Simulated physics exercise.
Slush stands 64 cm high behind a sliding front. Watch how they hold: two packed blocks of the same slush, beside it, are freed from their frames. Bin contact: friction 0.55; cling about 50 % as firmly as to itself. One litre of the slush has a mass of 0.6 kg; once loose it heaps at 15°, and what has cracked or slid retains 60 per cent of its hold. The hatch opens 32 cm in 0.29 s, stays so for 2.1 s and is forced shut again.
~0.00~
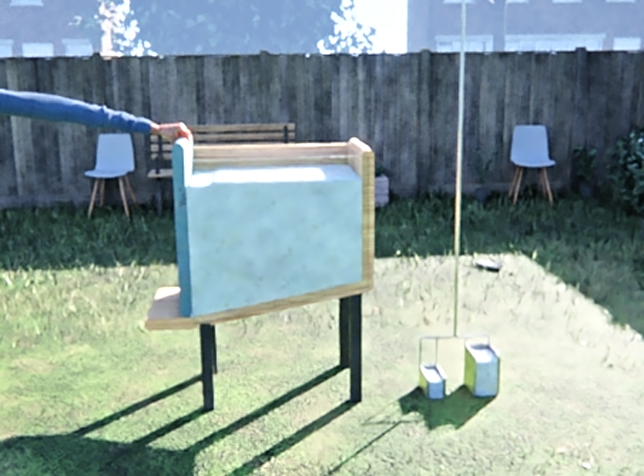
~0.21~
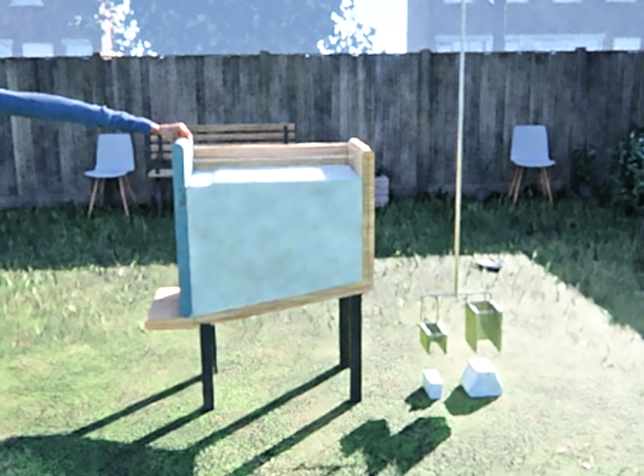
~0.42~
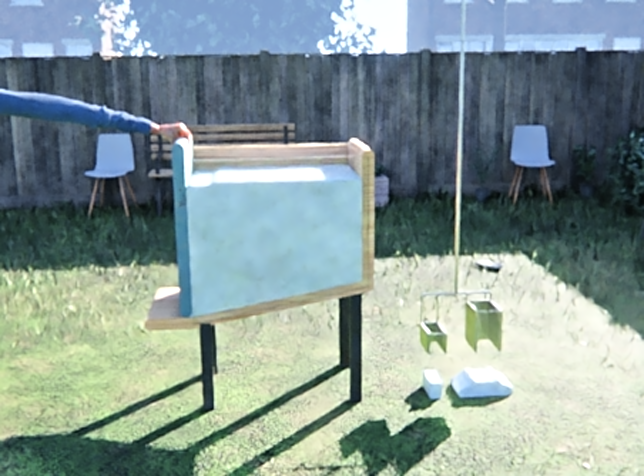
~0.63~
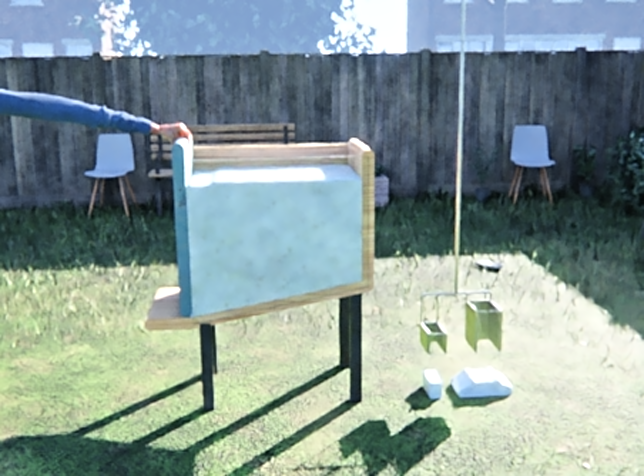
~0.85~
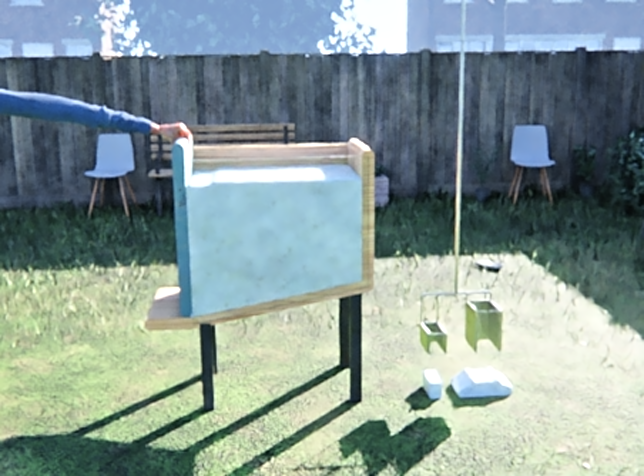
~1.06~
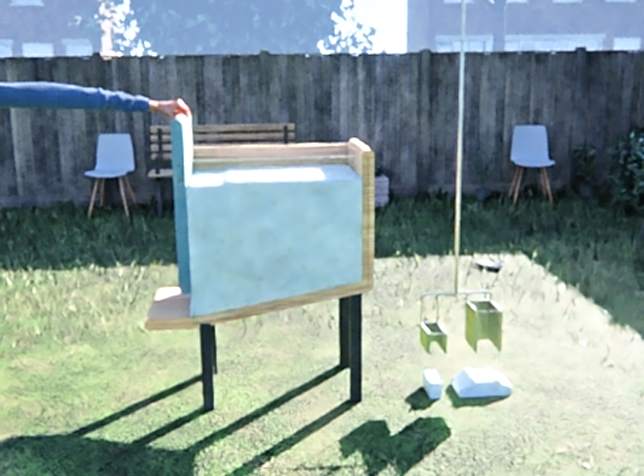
Two open molds on a hanging rod lift off the grass at right, leaving two pale blocks behind; the larger slumps into a low, wide mound while the smaller keeps its shape. Then, at left, a blue-sleeved arm raises the blue panel slightly on the raised wooden bin of pale slush.
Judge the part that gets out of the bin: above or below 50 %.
I'd put it topping the 50 % mark.
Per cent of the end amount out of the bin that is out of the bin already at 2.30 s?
Close to 70 in a hundred.
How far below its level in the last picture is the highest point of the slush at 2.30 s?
The gap comes to about 16 centimetres.
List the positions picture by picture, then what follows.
In the first picture, top of the hatch at (178, 150), not yet moved; highest point of the slush at (320, 180); test blocks 8.7 cm, 18 cm high (left to right).
In the second picture, top of the hatch at (178, 150), not yet moved; highest point of the slush at (320, 180); test blocks 8.6 cm, 13 cm high (left to right).
In the third picture, top of the hatch at (178, 150), not yet moved; highest point of the slush at (320, 180); test blocks 8.6 cm, 8.6 cm high (left to right).
In the fourth picture, top of the hatch at (178, 150), not yet moved; highest point of the slush at (320, 180); test blocks 8.6 cm, 8.6 cm high (left to right).
In the fifth picture, top of the hatch at (178, 150), not yet moved; highest point of the slush at (320, 180); test blocks 8.6 cm, 8.6 cm high (left to right).
In the sixth picture, top of the hatch at (177, 125), moved 11 cm; highest point of the slush at (320, 180); test blocks 8.6 cm, 8.6 cm high (left to right).
By 1.63 s, the hatch is 32 cm open and 19 % is out.
By 2.30 s, the hatch is 32 cm open and 45 % is out.
By 2.98 s, the hatch is 32 cm open and 57 % is out.
By 3.66 s, the hatch is 7.7 cm open and 61 % is out.
By 4.23 s, at the end, the hatch is shut and 61 % is out.
